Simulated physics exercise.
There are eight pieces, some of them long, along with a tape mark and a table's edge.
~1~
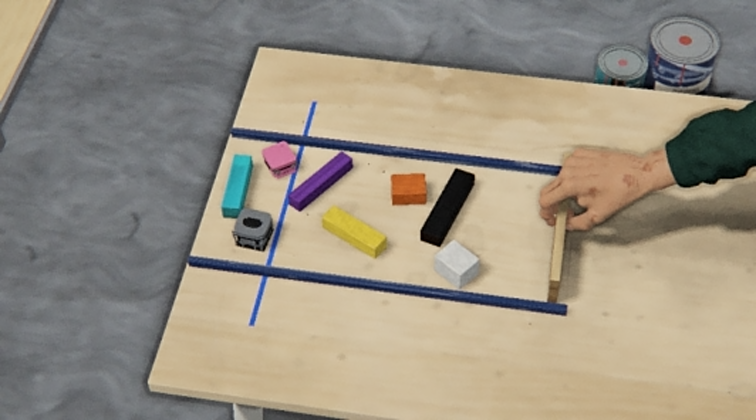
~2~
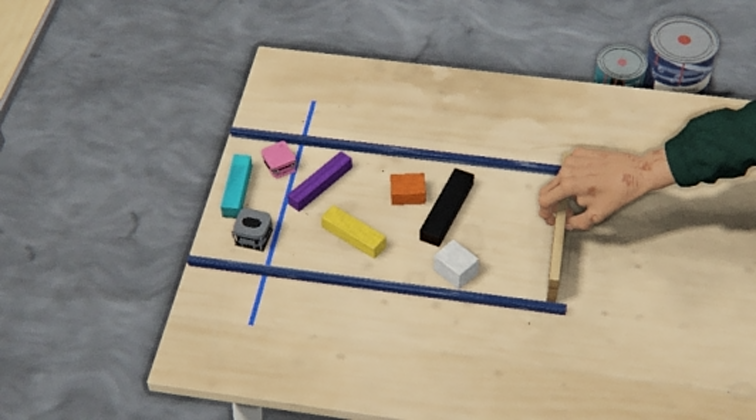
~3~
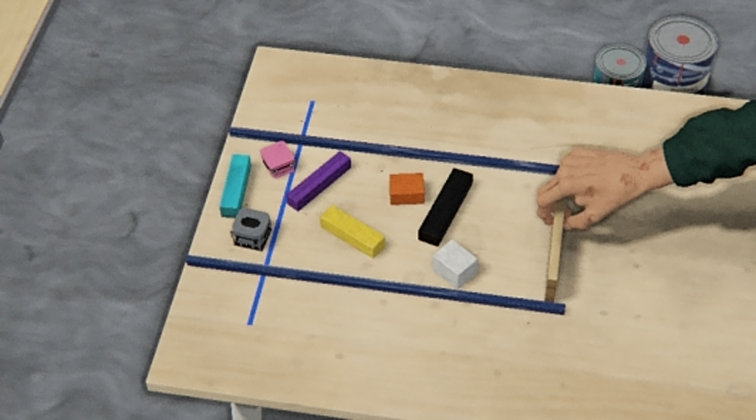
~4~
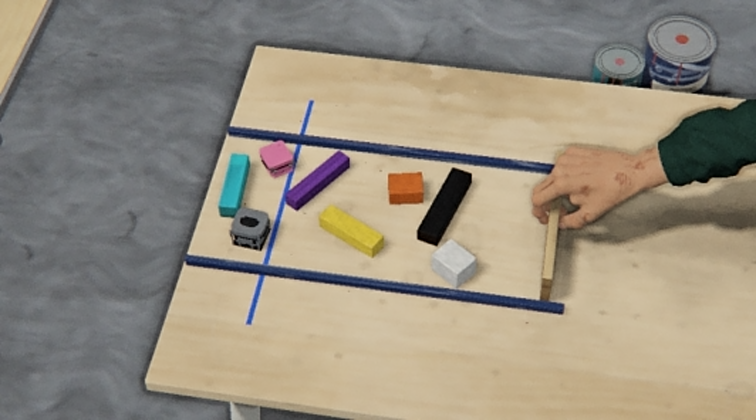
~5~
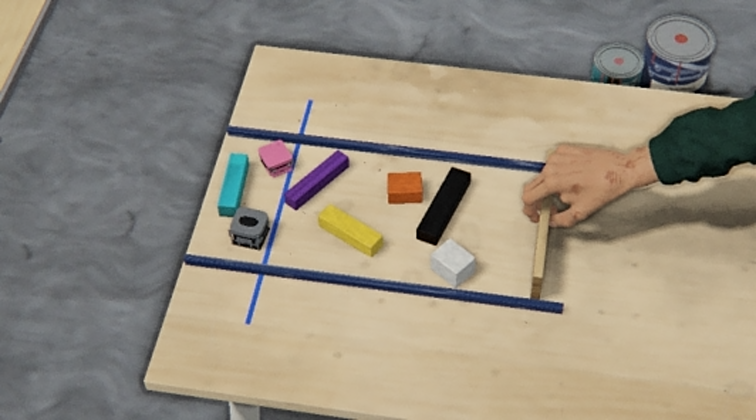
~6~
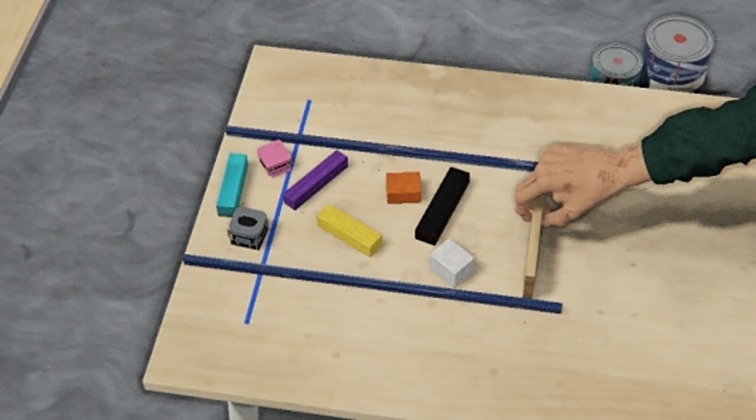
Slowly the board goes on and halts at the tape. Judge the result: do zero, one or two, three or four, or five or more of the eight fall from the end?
One or two of them fall from the end.
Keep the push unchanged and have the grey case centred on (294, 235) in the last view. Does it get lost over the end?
I reckon from there it stays aboard.
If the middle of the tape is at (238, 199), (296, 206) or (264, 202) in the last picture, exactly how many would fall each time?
The three tries give 5, 0 and 3.
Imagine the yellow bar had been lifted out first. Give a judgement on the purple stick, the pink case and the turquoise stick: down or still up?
Outcome for the purple stick: It stays; for the pink case: It drops; for the turquoise stick: It drops.
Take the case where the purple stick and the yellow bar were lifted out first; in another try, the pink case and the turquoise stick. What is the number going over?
The count is 0 in the first case and 0 in the second.
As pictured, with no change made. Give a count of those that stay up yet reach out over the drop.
I make it 0.
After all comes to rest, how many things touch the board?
The count is 2.
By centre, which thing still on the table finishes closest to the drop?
That is the purple stick.
A little later, none off yet; turquoise stick at rest near (232, 185); grey case at rest near (249, 229); pink case at rest near (275, 160).
Next, none off yet; turquoise stick moving near (228, 185); grey case at rest near (249, 229); pink case shifted about its own width near (249, 150).
When it is over, the number that fall off is one or two; down, pink case and turquoise stick.
